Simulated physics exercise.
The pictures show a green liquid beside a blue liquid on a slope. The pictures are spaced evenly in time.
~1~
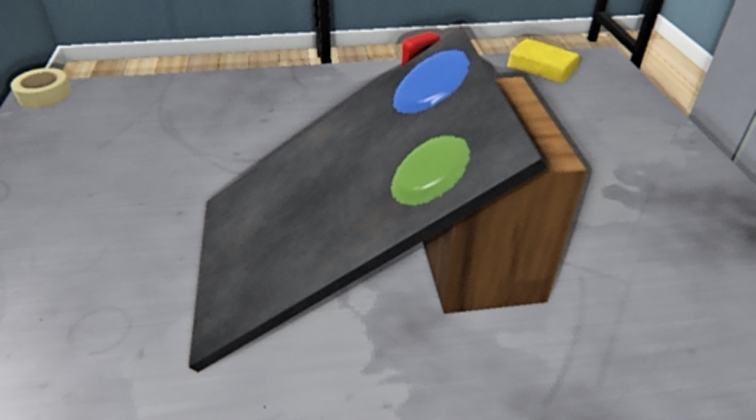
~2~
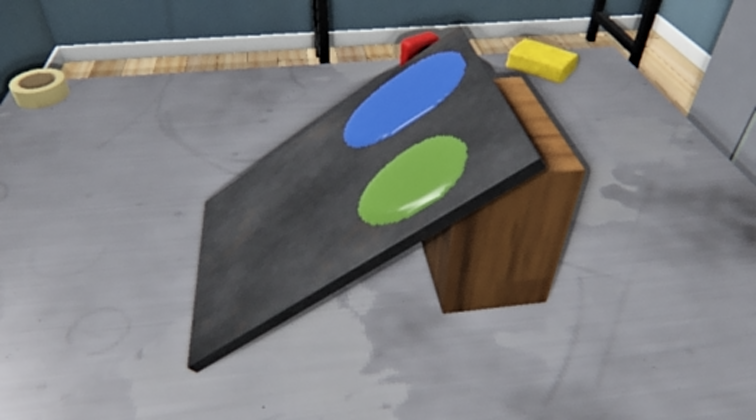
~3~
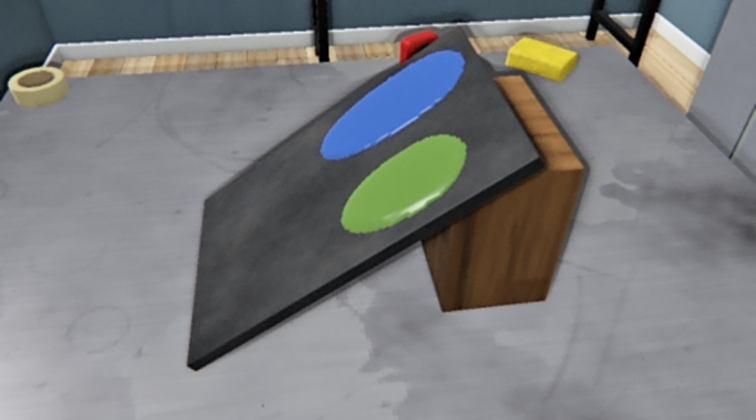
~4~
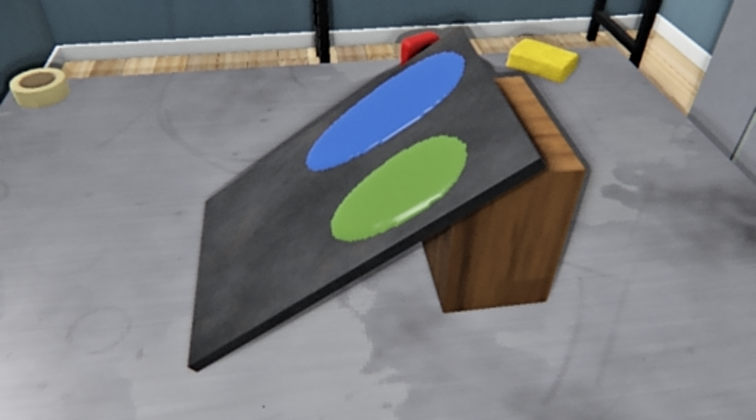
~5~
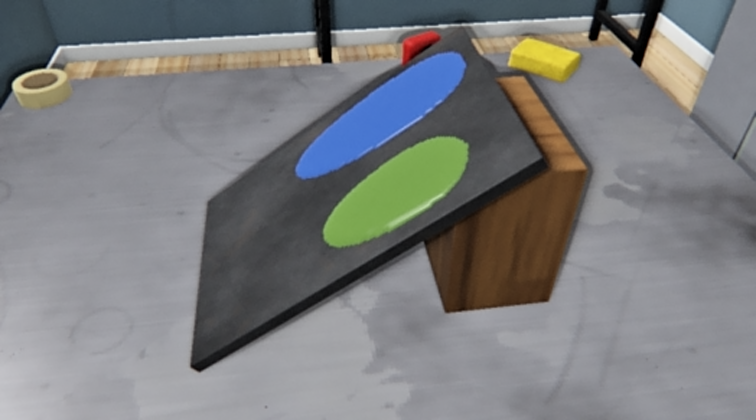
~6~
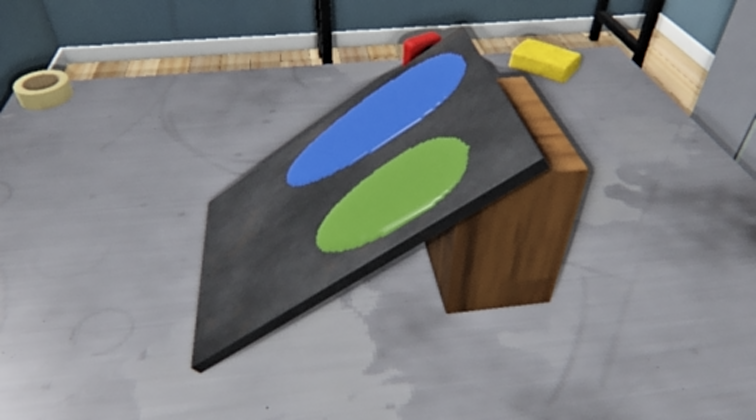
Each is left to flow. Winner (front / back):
Back.
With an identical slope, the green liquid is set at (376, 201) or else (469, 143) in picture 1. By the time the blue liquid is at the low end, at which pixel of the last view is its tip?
The tip reaches roughly (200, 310) on the first try and roughly (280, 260) on the second.
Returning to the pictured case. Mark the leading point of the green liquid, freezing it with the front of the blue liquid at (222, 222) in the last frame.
Roughly at (268, 270).
A moment on, the green liquid is three quarters of the way down; the blue liquid is three quarters of the way down.
Further on, the green liquid is three quarters of the way down; the blue liquid is close to the edge.
When it is over, the green liquid is three quarters of the way down; the blue liquid is at the low edge.
